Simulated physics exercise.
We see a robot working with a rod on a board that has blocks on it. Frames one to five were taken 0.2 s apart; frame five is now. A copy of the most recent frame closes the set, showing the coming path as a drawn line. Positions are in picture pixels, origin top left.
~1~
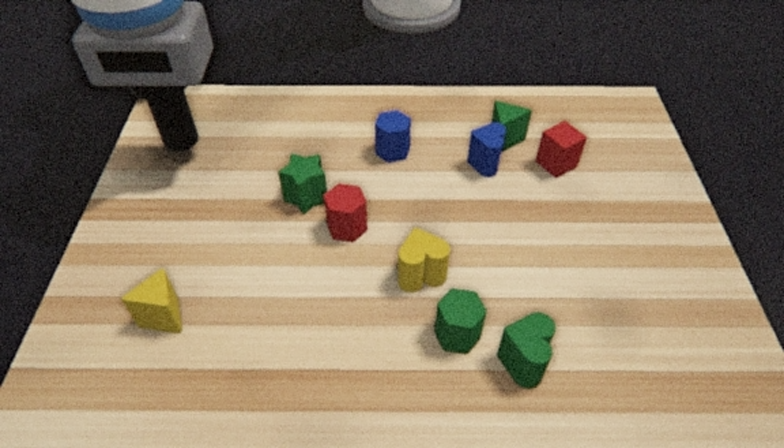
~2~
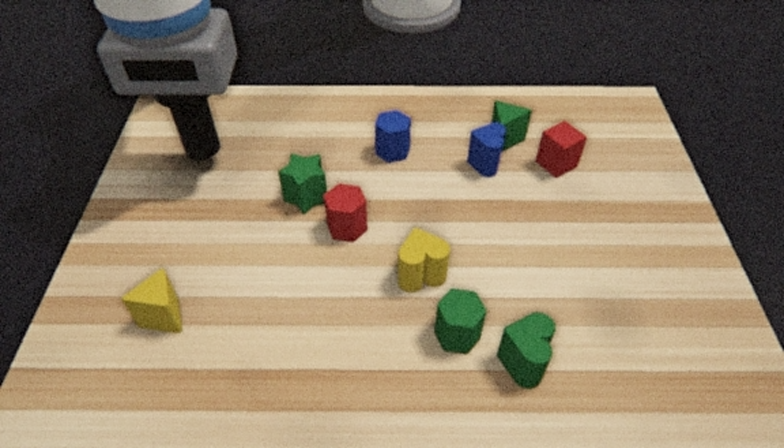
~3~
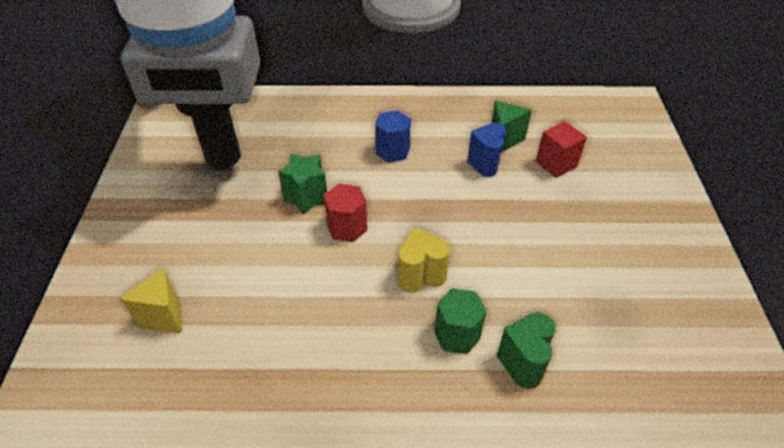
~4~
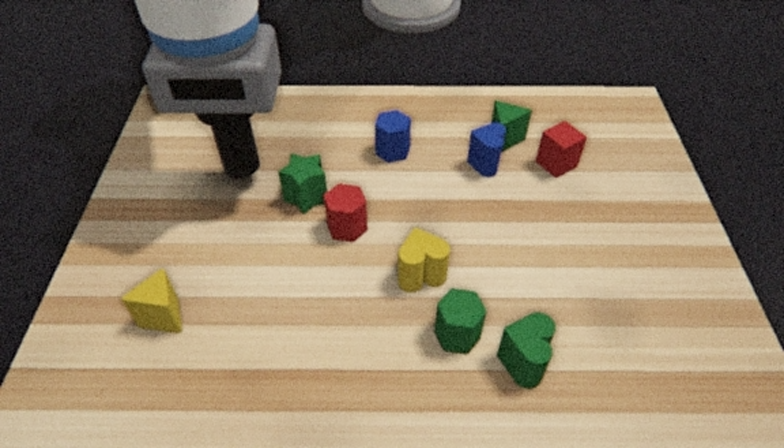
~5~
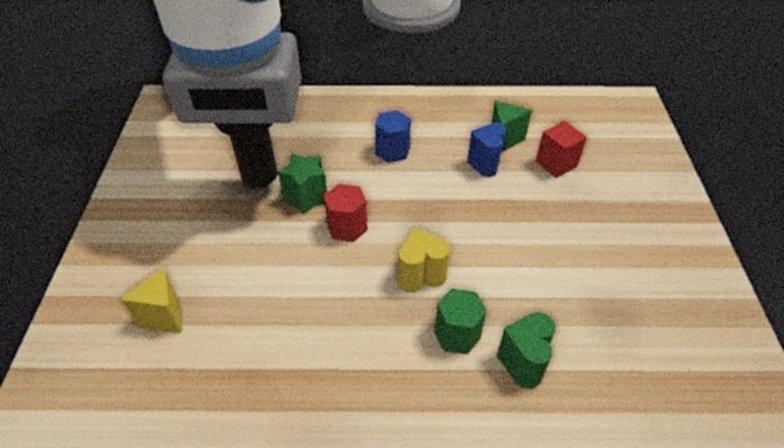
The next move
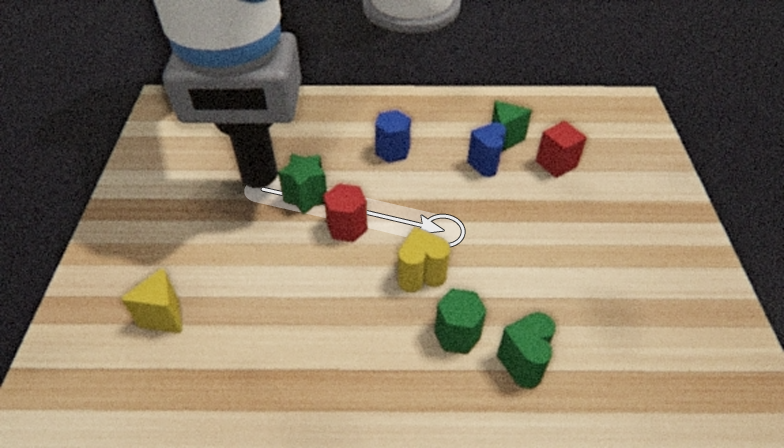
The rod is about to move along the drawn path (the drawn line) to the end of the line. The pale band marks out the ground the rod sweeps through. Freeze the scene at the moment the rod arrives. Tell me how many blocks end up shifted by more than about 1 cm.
Two blocks, no more.
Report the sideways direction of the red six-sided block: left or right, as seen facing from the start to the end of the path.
Taking start-to-end as forward, the block's sideways shift goes to the right.
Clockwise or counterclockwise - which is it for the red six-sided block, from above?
From overhead, the rotation is clockwise.
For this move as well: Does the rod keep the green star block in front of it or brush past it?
The rod pushes it to the end.
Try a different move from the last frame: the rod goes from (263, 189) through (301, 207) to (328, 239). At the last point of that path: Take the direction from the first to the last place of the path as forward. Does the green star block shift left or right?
Over to the left.
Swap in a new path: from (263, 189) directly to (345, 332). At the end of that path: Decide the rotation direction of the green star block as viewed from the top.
Counterclockwise rotation.
The line goes from (263, 189) directly to (444, 231).
What follows on the original path. One third of the way, rod at (320, 188); green star block at (353, 177); red six-sided block at (367, 207), turned 20° clockwise.
Two thirds of the way, rod at (382, 202); green star block at (419, 189), turned 15° anticlockwise; red six-sided block at (382, 216), turned 55° clockwise.
At the end, rod at (445, 217); green star block at (486, 203), turned 15° anticlockwise; red six-sided block at (384, 217), turned 65° clockwise; yellow heart-shaped block unmoved.
